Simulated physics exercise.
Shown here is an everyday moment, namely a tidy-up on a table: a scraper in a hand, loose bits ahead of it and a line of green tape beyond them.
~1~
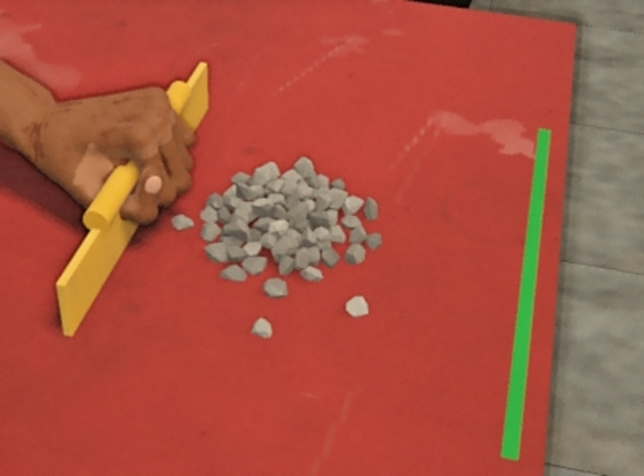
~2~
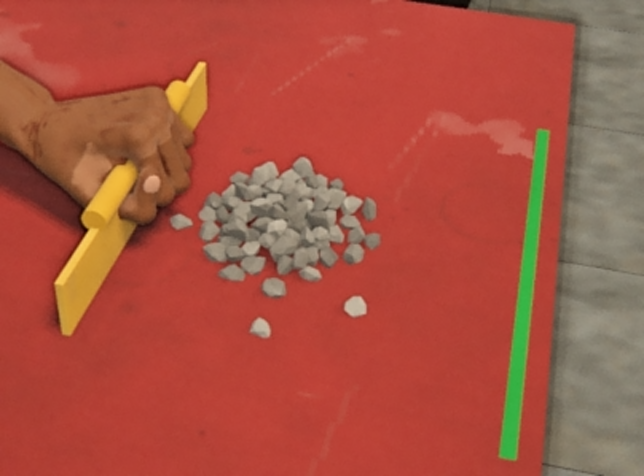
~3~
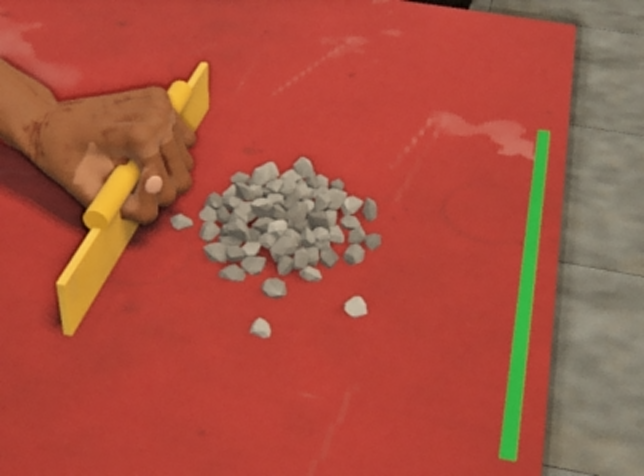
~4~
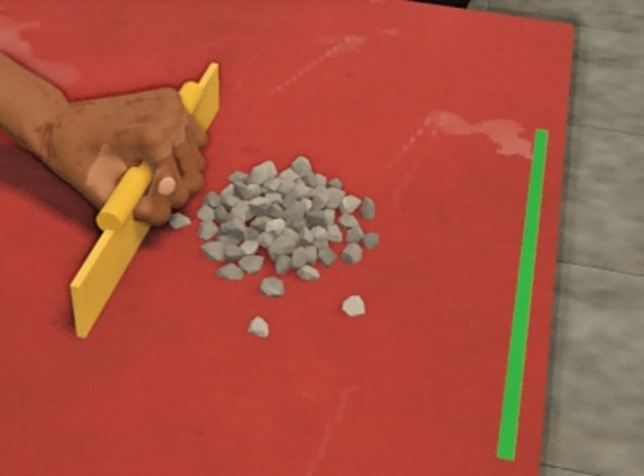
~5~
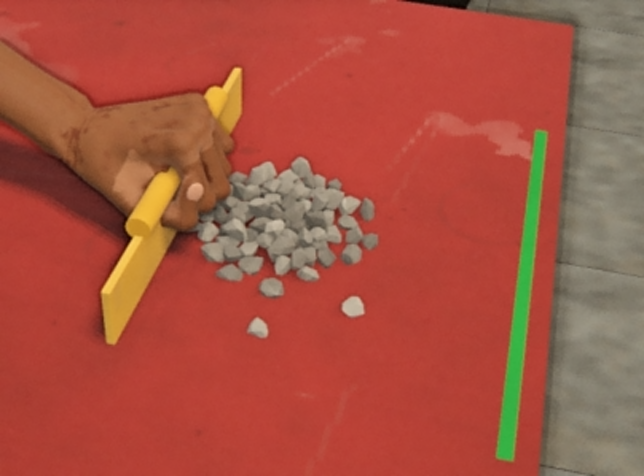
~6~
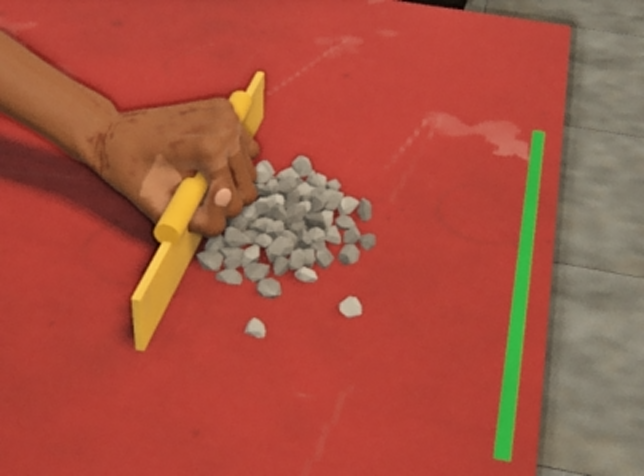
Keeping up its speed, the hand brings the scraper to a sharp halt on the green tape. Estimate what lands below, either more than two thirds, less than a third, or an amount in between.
What remains is beneath a third.
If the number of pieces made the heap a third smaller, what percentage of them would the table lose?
80 %, about.
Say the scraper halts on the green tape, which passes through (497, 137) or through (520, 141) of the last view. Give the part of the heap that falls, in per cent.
Note: Case one around 40 in a hundred, case two around 70 in a hundred.
Just after the last frame, scraper still moving, near (376, 198); heap all on the table, its front near (503, 268).
A moment on, scraper stopped at the green tape; heap the larger part over the edge.
When it is over, scraper stopped at the green tape; heap the larger part over the edge.
